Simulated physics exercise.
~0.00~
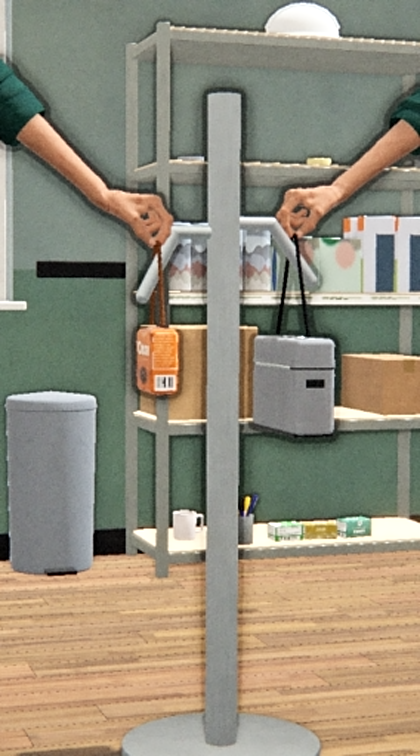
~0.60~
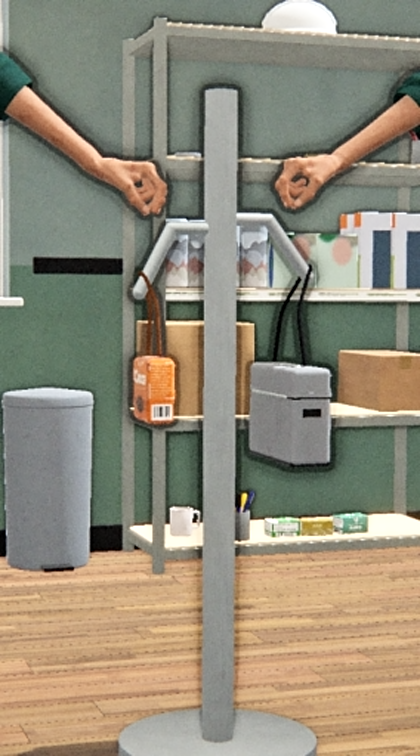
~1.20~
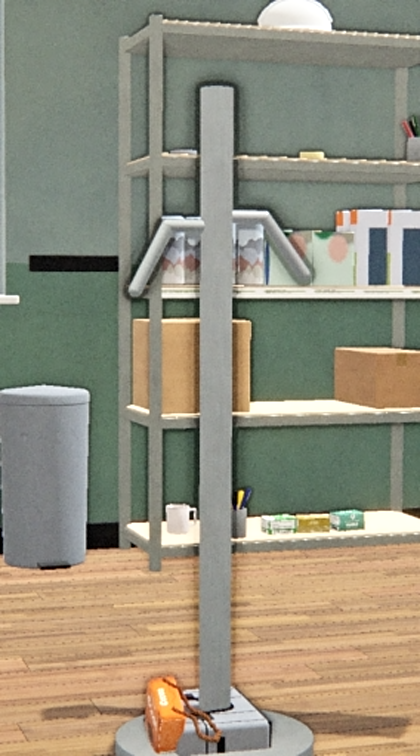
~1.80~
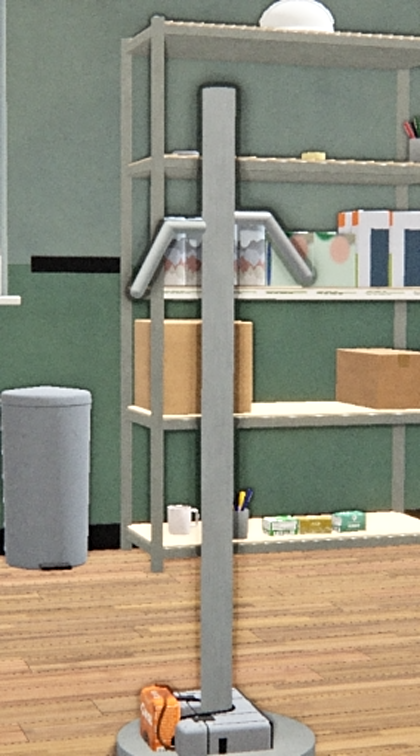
A room with green walls and a wooden floor is seen from the front, the view swaying slightly, with a pale shelving unit behind and a grey bin at left. A grey stand with two downward-sloping arms rises from a round base in the foreground. Two hands hold an orange pouch at the left arm and a grey case at the right arm by their loops. The hands let go and draw back, leaving both items hanging a little lower. Both then come off the arms and drop to the base, where the pouch leans before settling upright at left beside the case, which lies on its side.
